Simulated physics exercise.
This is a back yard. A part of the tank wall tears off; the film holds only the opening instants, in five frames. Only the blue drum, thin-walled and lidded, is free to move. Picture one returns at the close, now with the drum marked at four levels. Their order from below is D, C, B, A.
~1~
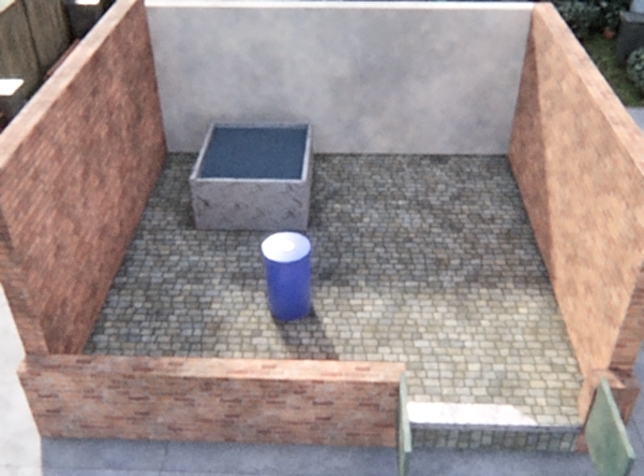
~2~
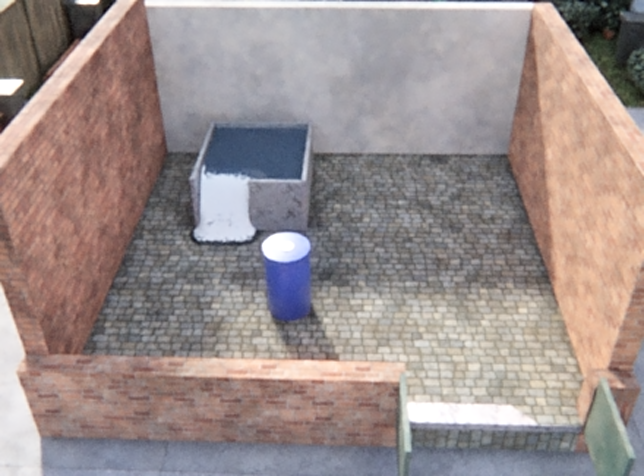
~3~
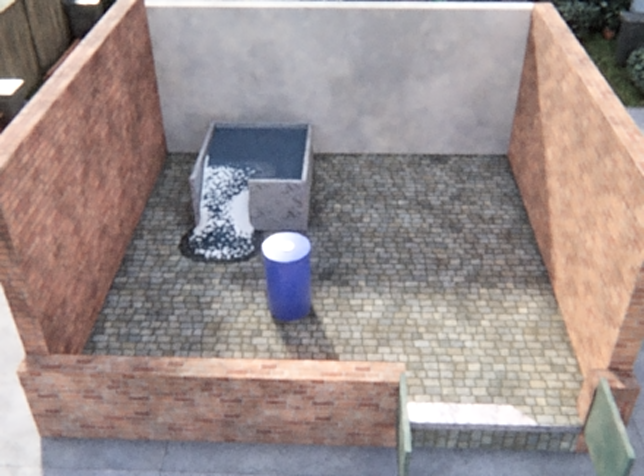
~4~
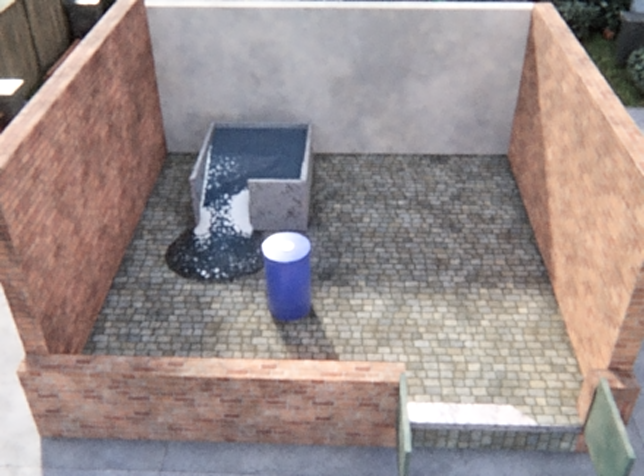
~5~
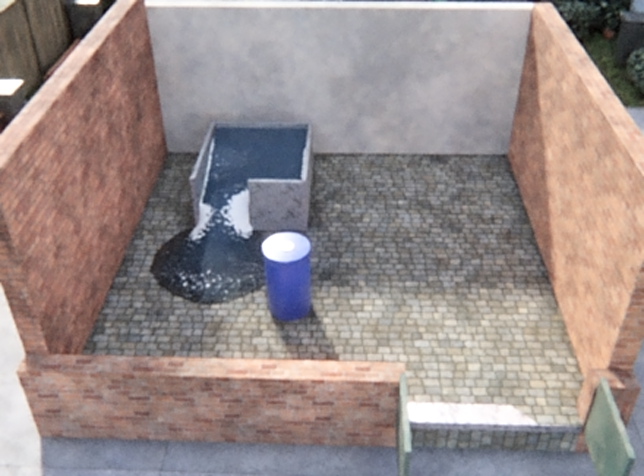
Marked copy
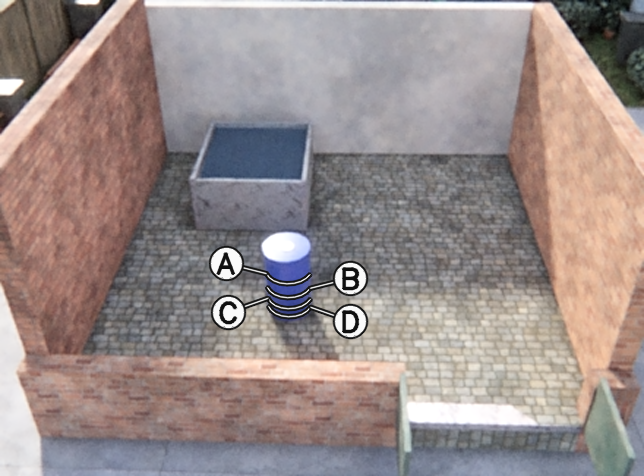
At first, a full stone tank of dark water stands behind a blue drum in a walled, paved yard with an open gate. Water then pours white through the left part of the tank's front and spreads across the paving as a widening dark pool, while the drum stays in place.
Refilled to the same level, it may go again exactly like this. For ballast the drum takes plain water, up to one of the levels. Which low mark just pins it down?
Choose C.
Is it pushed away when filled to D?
Yes, that goes wrong.
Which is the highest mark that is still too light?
The answer is D.
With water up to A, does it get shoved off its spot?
No, that is safe.
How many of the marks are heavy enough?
Three of the four.
On the marked copy, A at (286, 283); B at (287, 297); C at (288, 308); D at (288, 316); from the bottom up D, C, B, A.
With A, it does not move.
With B, it does not move.
With C, it does not move.
With D, it is pushed about twice its own width away.
